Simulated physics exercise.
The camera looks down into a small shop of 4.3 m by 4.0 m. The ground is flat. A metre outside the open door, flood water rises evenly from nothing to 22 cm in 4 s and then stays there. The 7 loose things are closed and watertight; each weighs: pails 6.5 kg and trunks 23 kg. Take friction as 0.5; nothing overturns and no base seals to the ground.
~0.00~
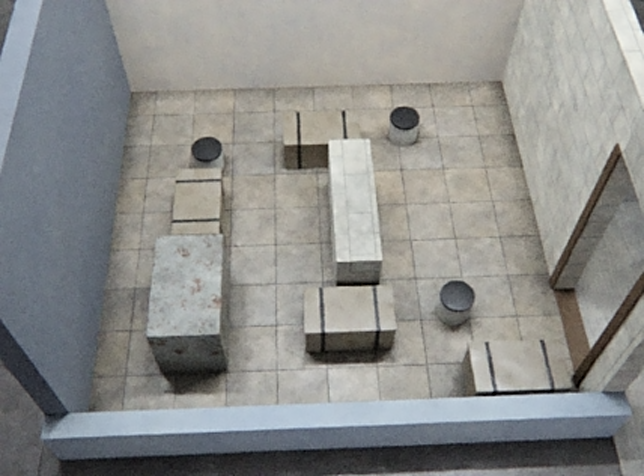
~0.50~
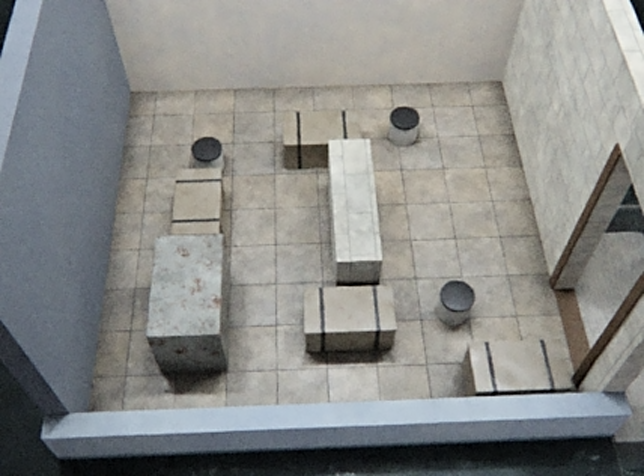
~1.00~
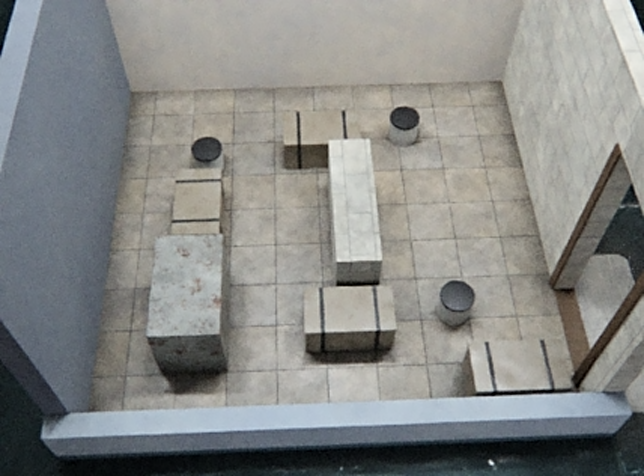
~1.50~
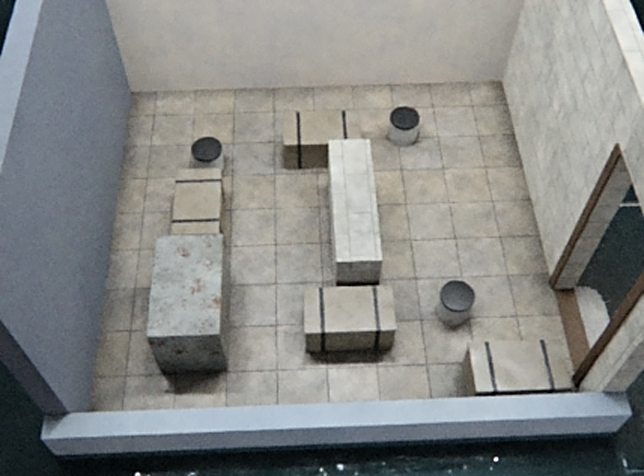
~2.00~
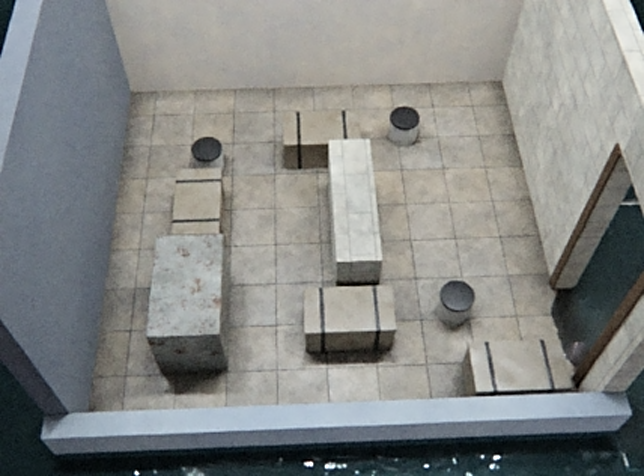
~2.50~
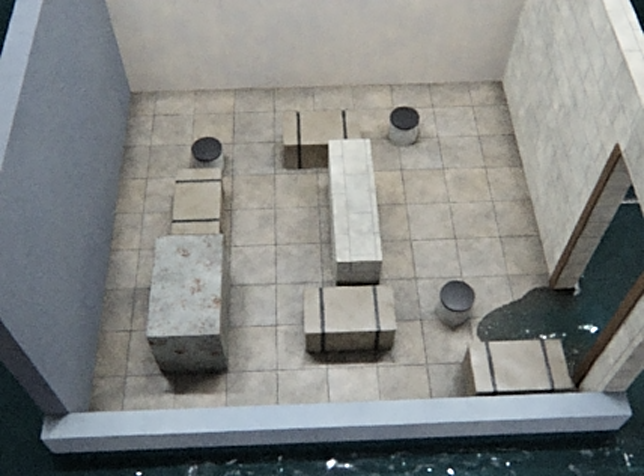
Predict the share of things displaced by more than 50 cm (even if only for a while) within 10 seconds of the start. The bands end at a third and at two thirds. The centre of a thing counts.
Share: From one to two thirds.
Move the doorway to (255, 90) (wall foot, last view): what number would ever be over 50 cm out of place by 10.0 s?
Then 2.
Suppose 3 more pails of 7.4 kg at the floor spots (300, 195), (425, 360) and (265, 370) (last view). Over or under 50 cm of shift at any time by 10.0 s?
In turn: Short of it, over, more.
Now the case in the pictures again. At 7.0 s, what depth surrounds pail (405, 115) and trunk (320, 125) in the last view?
About 4 and 2 cm.
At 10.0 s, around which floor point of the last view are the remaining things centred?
At about (317, 213).
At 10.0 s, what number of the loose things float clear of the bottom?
At that moment 2.
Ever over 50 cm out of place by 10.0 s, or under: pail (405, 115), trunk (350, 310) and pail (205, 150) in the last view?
In that order: Under, past it, under.
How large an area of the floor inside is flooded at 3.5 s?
Roughly 2.0 m2.
After 3.5 s 0 of 7 are over 50 cm from their spots; 0 afloat.
After 4.5 s 1 of 7 are over 50 cm from their spots; 0 afloat.
After 7.0 s 3 of 7 are over 50 cm from their spots; 1 afloat.
After 10.0 s 3 of 7 are over 50 cm from their spots, and 3 have been at some point; 2 afloat.
